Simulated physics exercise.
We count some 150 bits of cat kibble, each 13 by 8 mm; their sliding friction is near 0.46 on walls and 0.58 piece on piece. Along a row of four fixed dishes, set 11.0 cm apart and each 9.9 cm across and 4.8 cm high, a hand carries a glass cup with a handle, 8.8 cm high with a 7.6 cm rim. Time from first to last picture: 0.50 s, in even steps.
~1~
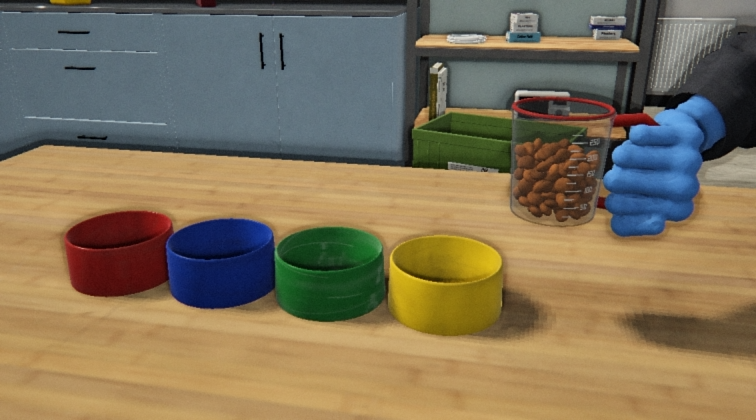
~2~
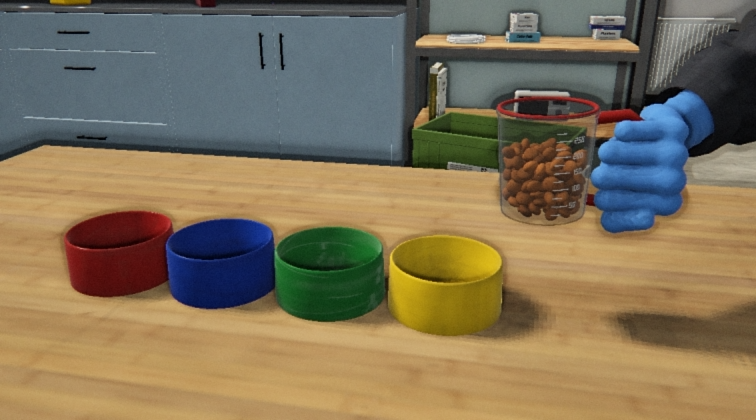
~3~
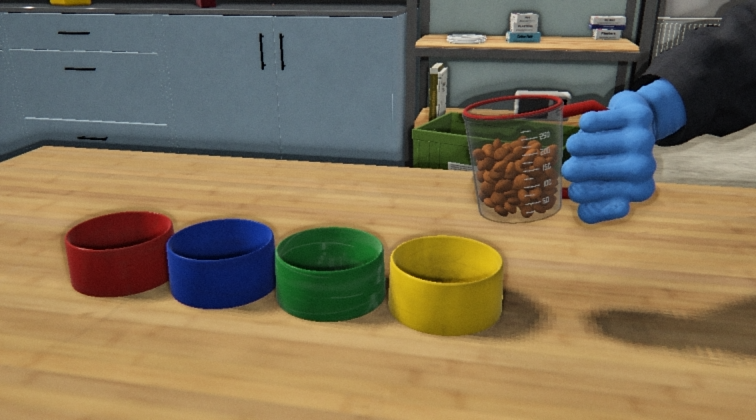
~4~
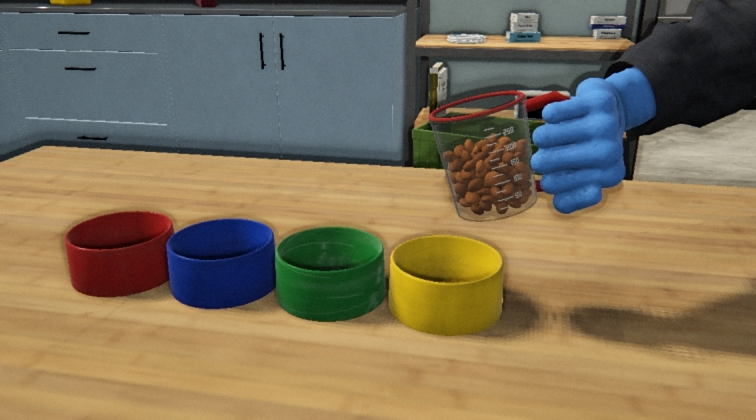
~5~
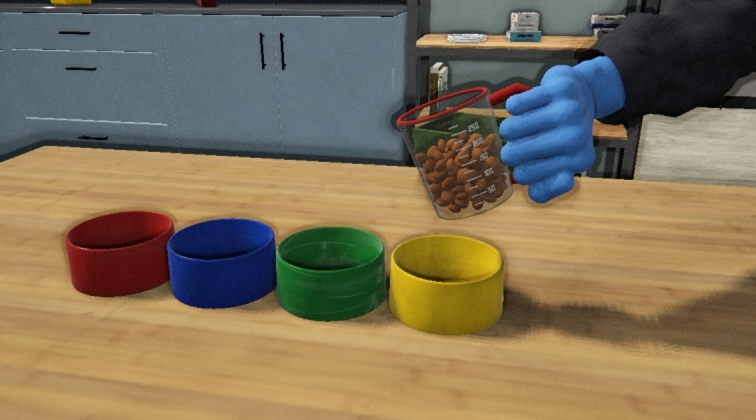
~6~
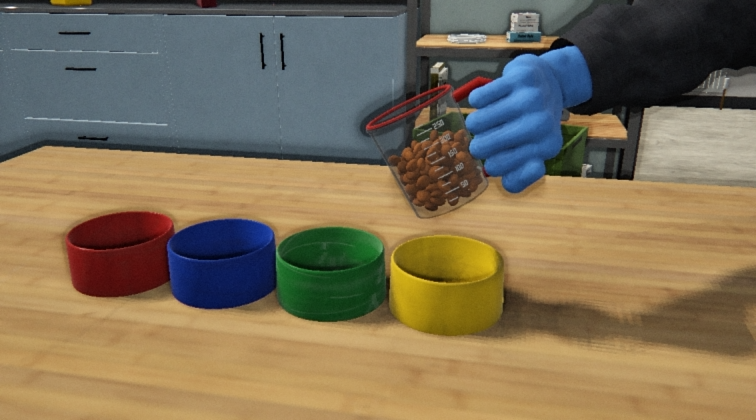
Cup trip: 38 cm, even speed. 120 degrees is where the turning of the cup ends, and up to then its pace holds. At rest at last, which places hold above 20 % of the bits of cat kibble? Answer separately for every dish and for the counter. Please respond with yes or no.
Red yes, blue no, green no, yellow no, counter no.
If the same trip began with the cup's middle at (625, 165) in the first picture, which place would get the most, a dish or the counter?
Biggest portion: Red.
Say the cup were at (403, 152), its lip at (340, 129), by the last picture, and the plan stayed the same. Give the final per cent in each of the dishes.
Then red 100, blue 0, green 0, and yellow 0.
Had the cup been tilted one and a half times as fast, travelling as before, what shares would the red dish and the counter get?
Shares: Red 90, counter 10.
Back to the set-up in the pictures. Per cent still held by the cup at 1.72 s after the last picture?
Estimate: Around 15 % of the load.
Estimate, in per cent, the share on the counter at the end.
Close to 0 per cent, give or take.
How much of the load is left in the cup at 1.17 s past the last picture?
It works out to about 95 per cent of the load.
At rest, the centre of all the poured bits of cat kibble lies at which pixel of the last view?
After settling, the middle sits near (117, 255).
Then, 0.70 s after the last picture, tilt 70 degrees; cup holds 100 %.
Then, 1.17 s after the last picture, tilt 99 degrees; cup holds 95 %, red 5 %.
Then, 1.72 s after the last picture, tilt 120 degrees; cup holds 15 %, red 85 %.
In the end, red 100 %, blue 0 %, green 0 %, yellow 0 %, counter 0 %.
